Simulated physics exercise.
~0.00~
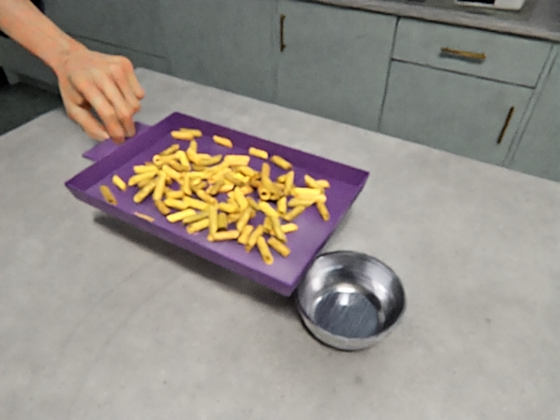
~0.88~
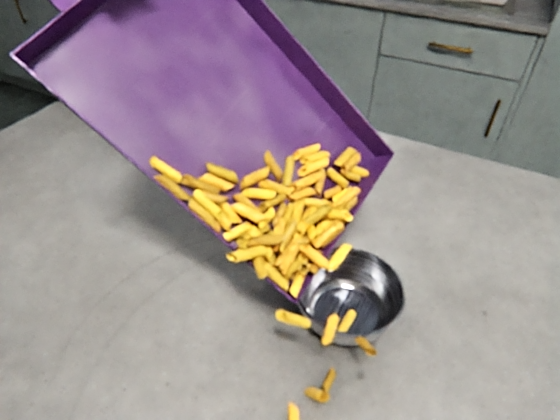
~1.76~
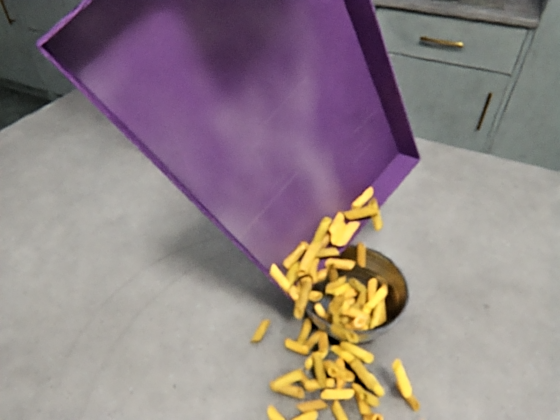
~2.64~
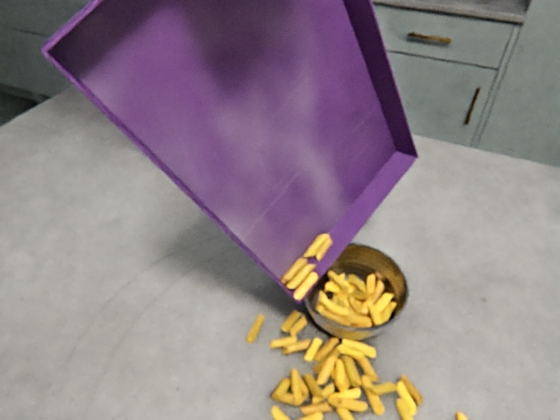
On a grey countertop in a kitchen with grey-green cabinets, a hand holds a shallow purple tray of yellow pasta tubes beside a small metal bowl. The tray rises and tips toward the bowl, and the pasta slides down into the lower corner. The first pieces spill over the edge, some landing on the counter in front. The tray tilts more steeply, and a thick stream pours into the bowl and around it. By the end, the bowl holds a heap, many pieces lie scattered on the counter, and a few remain in the tray's corner.
